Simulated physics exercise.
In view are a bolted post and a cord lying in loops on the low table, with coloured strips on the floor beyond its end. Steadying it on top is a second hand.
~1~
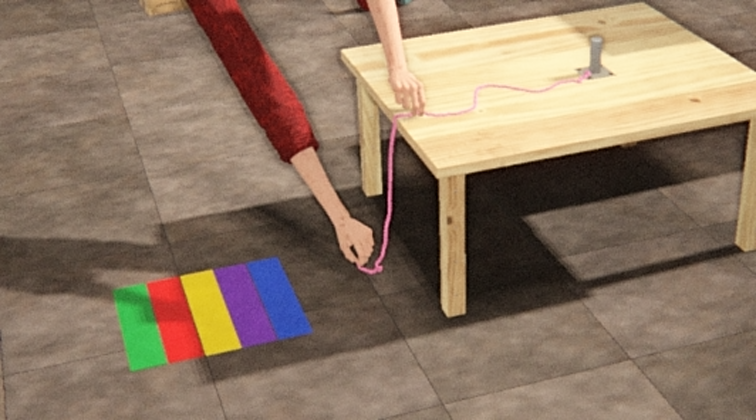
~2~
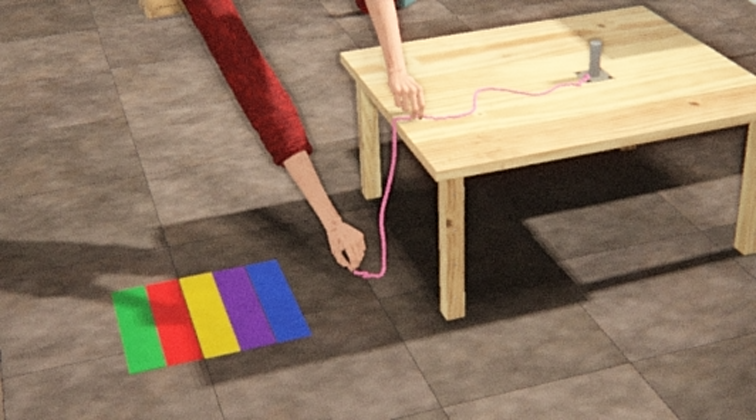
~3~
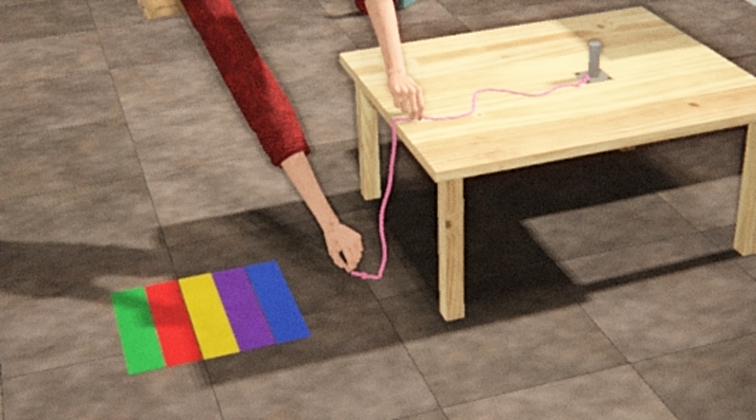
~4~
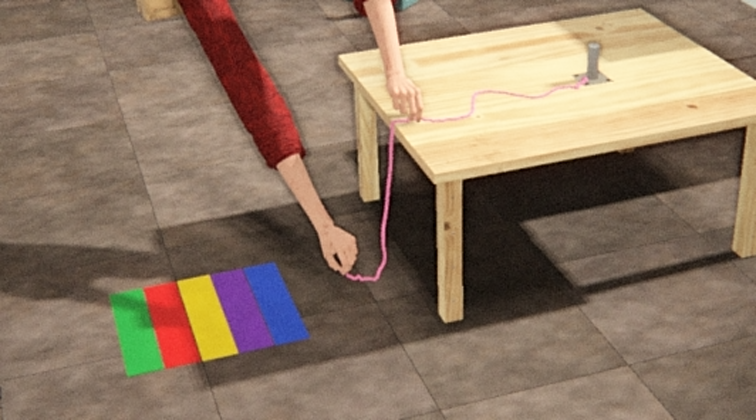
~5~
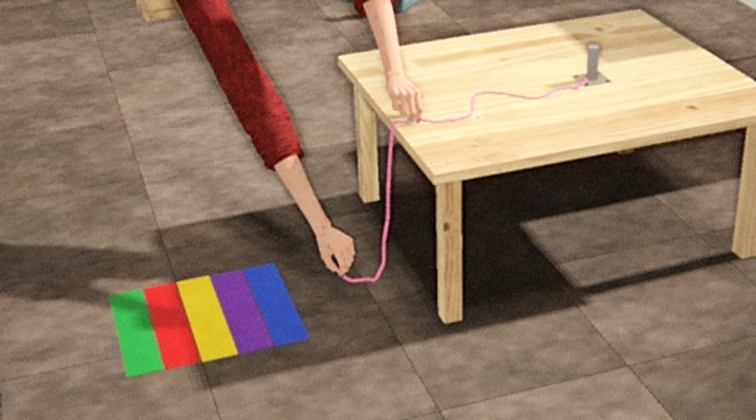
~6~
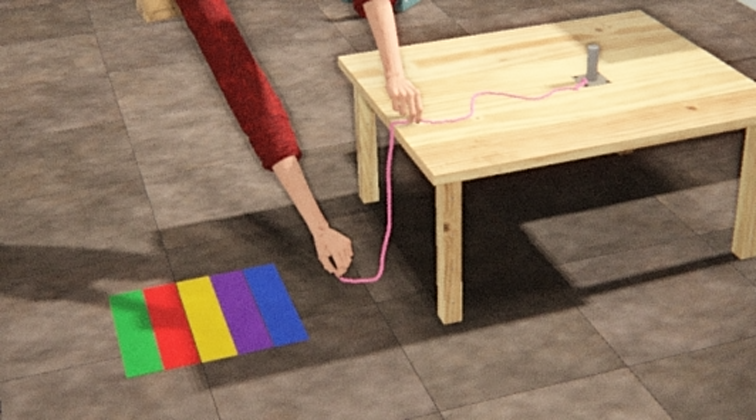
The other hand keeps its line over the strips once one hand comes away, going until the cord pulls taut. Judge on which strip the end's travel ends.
Its travel ends on the red strip.
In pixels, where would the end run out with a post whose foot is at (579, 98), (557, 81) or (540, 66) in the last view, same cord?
In pixels, the answers are (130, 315), (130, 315) and (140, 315).
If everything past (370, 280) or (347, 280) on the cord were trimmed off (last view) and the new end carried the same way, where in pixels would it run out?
First try near (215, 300), second near (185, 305).
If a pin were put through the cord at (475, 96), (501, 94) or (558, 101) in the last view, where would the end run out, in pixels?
Estimated pixels in sequence: (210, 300), (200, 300) and (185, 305).
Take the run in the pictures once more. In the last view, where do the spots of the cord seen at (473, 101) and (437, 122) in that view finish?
One finishes at (441, 111) and the other at (375, 138).
Early on, end near (230, 296); over purple.
Midway, end near (190, 304); over yellow.
At the end of the slack, end near (166, 309); over red. Over red.
